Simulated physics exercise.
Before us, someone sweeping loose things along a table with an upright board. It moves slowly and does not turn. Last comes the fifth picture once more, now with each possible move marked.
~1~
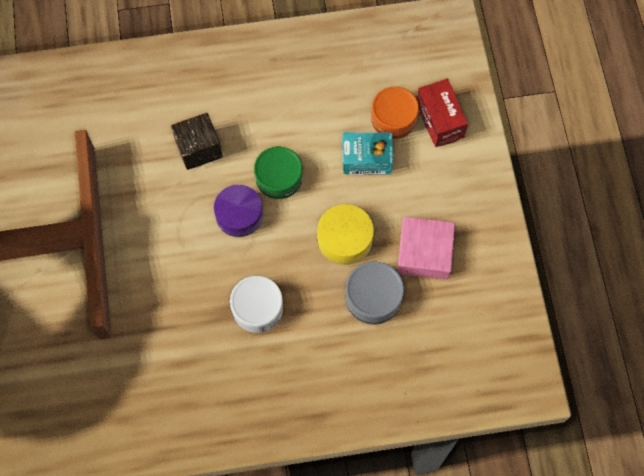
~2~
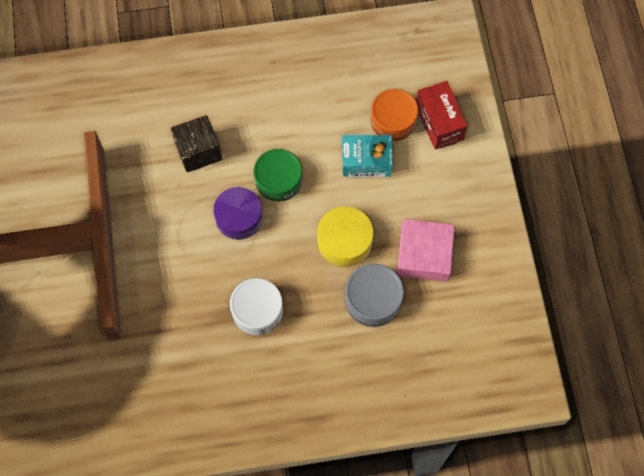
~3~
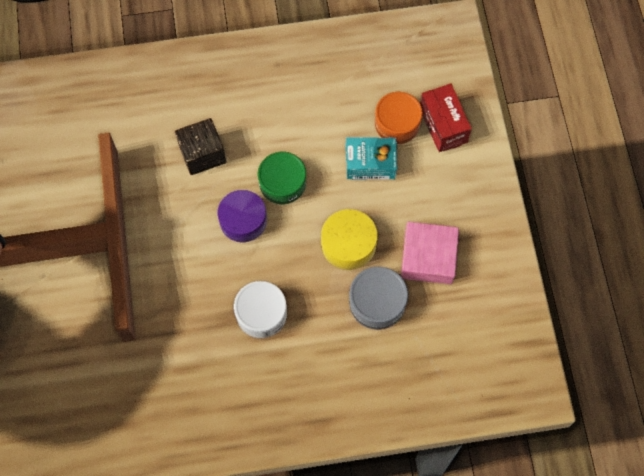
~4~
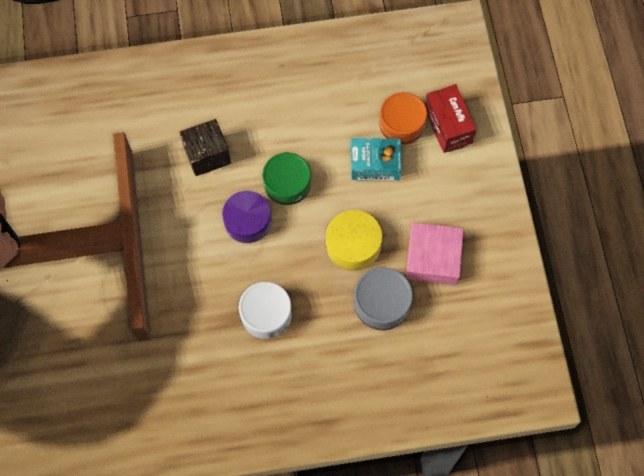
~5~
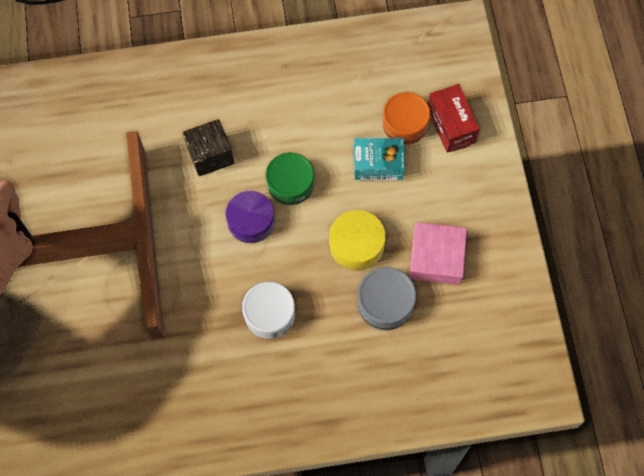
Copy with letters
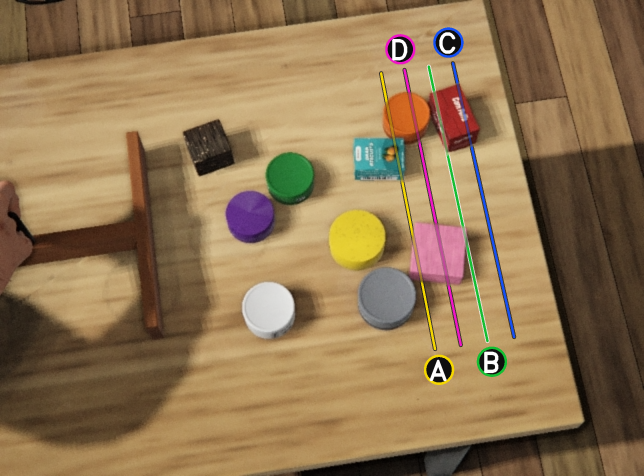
At first, an upright wooden board stands at the left of a table, apart from a scattered group of colourful round tubs, blocks and small packets. The board then slides slowly to the right without turning, a hand coming into view behind it, and the gap narrows while the objects stay in their arrangement.
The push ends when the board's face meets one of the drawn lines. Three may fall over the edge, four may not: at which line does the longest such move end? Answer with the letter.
Up to line B.
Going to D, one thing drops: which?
The red packet.
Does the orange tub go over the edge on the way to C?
Yes.
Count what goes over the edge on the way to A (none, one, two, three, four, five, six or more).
In all, none.
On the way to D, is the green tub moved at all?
Yes.
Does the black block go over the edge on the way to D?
No.
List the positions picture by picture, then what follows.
Red packet (441, 113); pink block (426, 248); orange tub (395, 113), in the first frame.
Board (98, 226); yellow pot (345, 237), in the second frame.
Board (112, 228); black block (201, 147), in the third frame.
Board (128, 227); purple tin (247, 217), in the fourth frame.
Board (141, 226); grey tub (386, 299); red packet (453, 119); pink block (438, 254), in the fifth frame.
On the marked copy, A at (407, 204); B at (457, 197); C at (482, 193); D at (431, 201).
Taking B. A third of the way, board (255, 209); black block (272, 142); white jar (302, 306).
Two thirds of the way, board (369, 193); red packet (465, 113); pink block (485, 249).
When it is over, board (455, 180); red packet over the edge; pink block over the edge; two fallen.
As for the rest, A is within the limit but short; C drops four; D is within the limit but short.
